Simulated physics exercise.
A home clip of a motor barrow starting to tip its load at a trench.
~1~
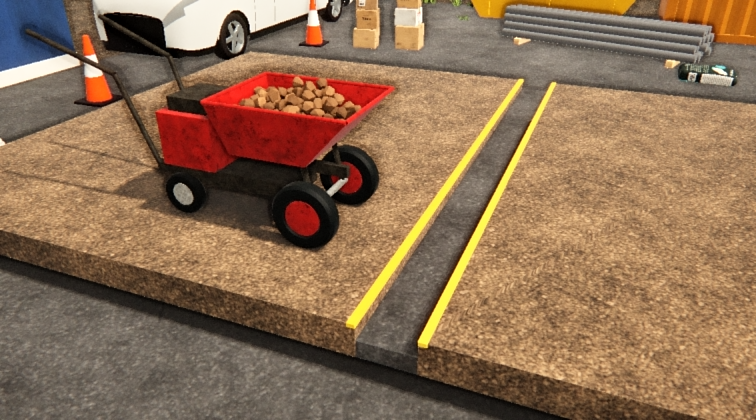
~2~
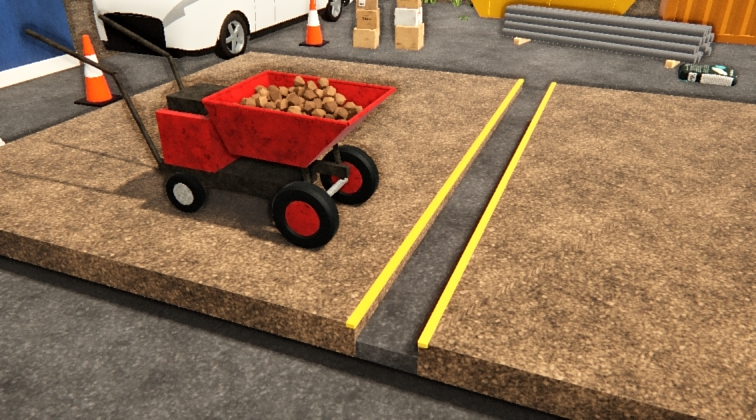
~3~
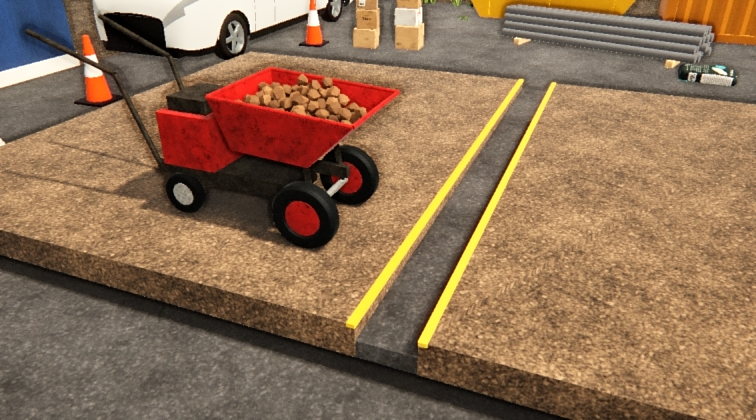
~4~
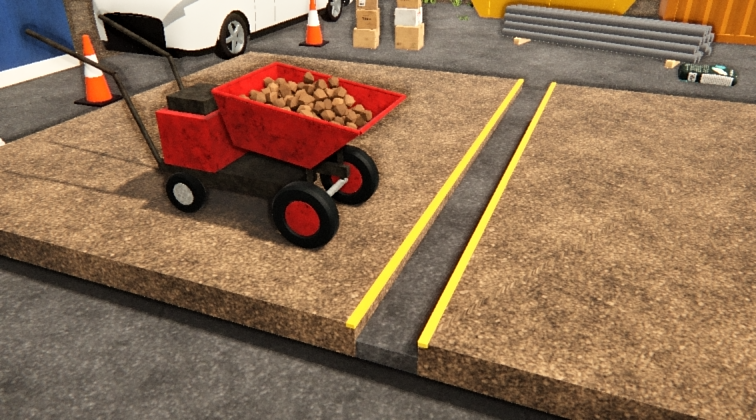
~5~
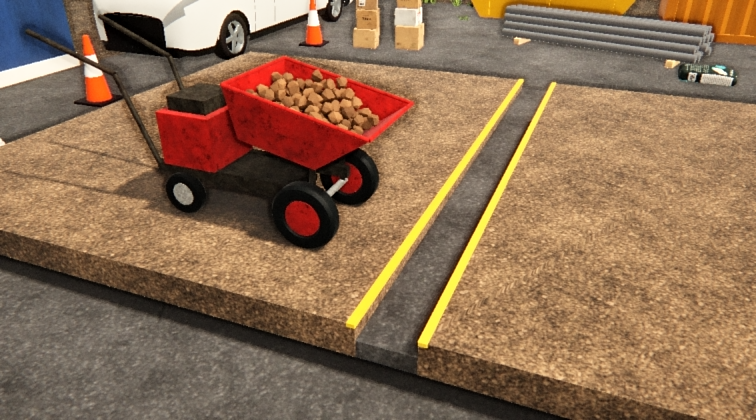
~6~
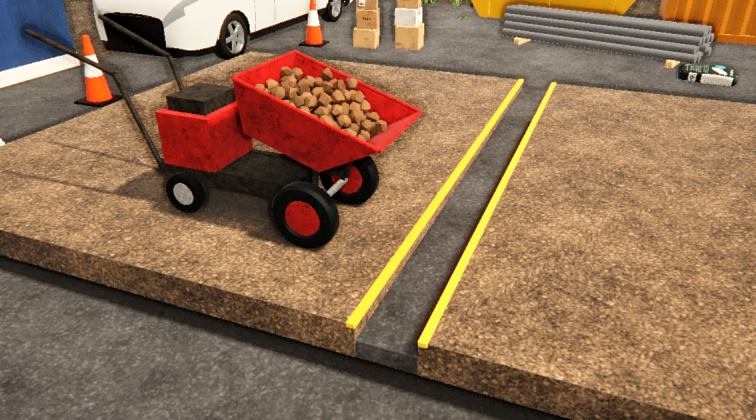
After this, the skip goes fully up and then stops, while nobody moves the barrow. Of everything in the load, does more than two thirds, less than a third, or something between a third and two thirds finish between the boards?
Something between a third and two thirds does.
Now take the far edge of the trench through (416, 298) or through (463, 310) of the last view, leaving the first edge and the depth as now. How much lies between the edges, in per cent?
Lab note: Case 1 near 10 percent, case 2 near 70 percent.
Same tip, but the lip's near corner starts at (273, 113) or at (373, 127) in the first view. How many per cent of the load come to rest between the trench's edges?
It works out to 30 per cent in the first case and 10 per cent in the second.
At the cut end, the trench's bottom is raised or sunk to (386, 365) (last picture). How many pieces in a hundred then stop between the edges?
Around 70 per cent.
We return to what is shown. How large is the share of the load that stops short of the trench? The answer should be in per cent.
Close to 0 in a hundred.
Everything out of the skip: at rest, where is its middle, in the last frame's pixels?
Close to (456, 249) in the last picture.
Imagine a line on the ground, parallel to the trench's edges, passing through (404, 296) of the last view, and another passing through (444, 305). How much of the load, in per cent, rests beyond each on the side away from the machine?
About 60 and 20 %.
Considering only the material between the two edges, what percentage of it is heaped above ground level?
Estimate: Near 35 in a hundred.
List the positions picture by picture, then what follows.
The first frame shows lip of the skip (346, 123), level; top of the load (296, 102), clay clods; first edge of the trench (375, 288); far edge (442, 304), the trench over half as wide as the skip, and shallow for its width.
The second frame shows lip of the skip (348, 124), level; top of the load (297, 102).
The third frame shows lip of the skip (352, 127), tipped barely; top of the load (283, 105).
The fourth frame shows lip of the skip (360, 133), tipped a little; top of the load (289, 103).
The fifth frame shows lip of the skip (369, 141), tipped a little; top of the load (293, 88).
The sixth frame shows lip of the skip (379, 151), tipped clearly; top of the load (293, 95); first edge of the trench (375, 288); far edge (442, 304).
Just after the last frame, skip tipped steeply; every one in the skip.
A moment on, skip tipped steeply; roughly two thirds in the skip; roughly a quarter in or heaped over the trench; about a tenth beyond it; just a few falling.
Further on, skip tipped right over; roughly a quarter in the skip; roughly half in or heaped over the trench; roughly a quarter beyond it.
When it is over, skip tipped right over; roughly a quarter in the skip; roughly half in or heaped over the trench; roughly a quarter beyond it.
